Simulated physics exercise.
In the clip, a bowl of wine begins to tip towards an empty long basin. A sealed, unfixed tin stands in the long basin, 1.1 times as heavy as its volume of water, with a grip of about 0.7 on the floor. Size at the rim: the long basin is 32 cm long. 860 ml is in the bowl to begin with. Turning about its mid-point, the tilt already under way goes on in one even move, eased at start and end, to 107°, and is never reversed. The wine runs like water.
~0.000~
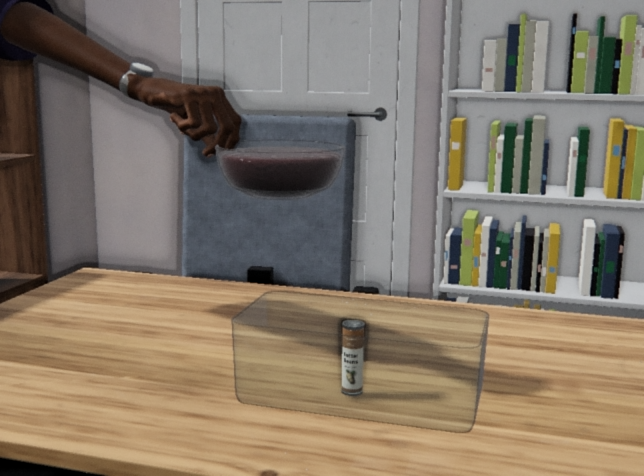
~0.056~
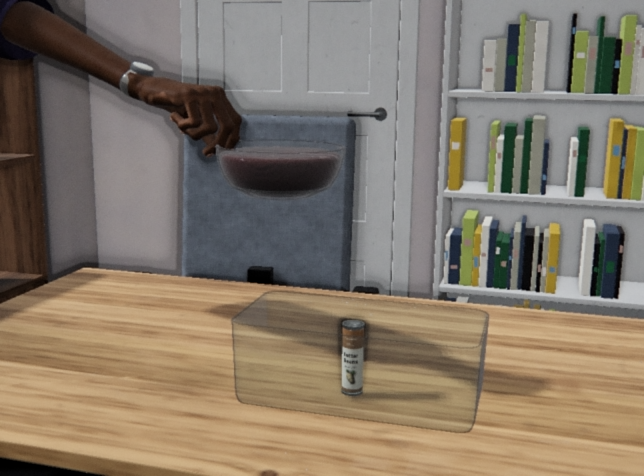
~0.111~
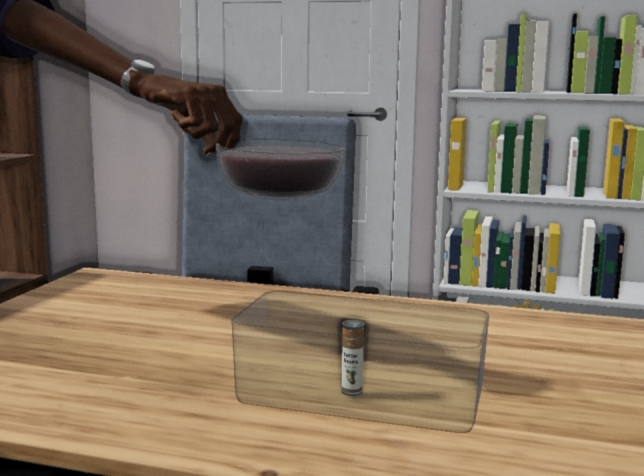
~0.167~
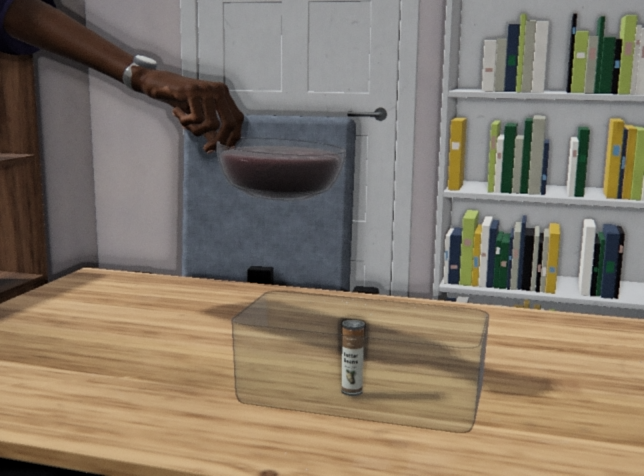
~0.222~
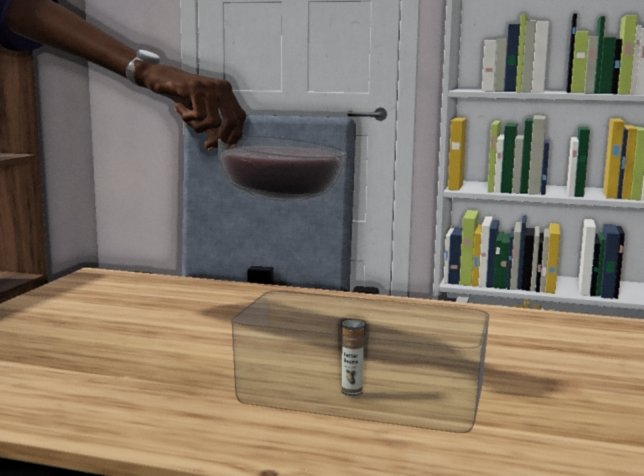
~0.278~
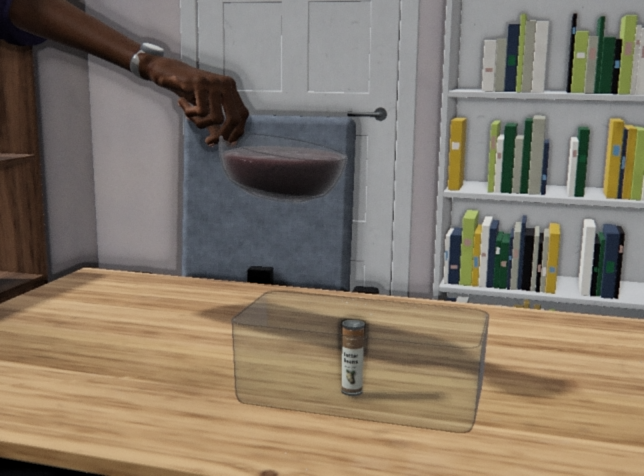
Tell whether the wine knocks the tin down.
The wine does not knock it down.
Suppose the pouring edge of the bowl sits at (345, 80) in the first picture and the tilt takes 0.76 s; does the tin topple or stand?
Result: Tin tipped over.
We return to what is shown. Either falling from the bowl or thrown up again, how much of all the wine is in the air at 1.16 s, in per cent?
About 7 per cent.
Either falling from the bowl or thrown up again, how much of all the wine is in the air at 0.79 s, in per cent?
40 %.
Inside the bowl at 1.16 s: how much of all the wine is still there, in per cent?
2 per cent or so.
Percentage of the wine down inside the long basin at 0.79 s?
I reckon close to 22 percent of it.
After 0.79 s the tilt is 59° and 38 per cent is still to pour; the tin stands where it began.
After 1.16 s the tilt is 95° and 2 per cent is still to pour; the tin stands where it began.
After 1.55 s the tilt is 107° and 0 per cent is still to pour; the tin stands where it began.
After 1.98 s the tilt is 107° and 0 per cent is still to pour; the tin stands where it began.
In the end the tin stands where it began.
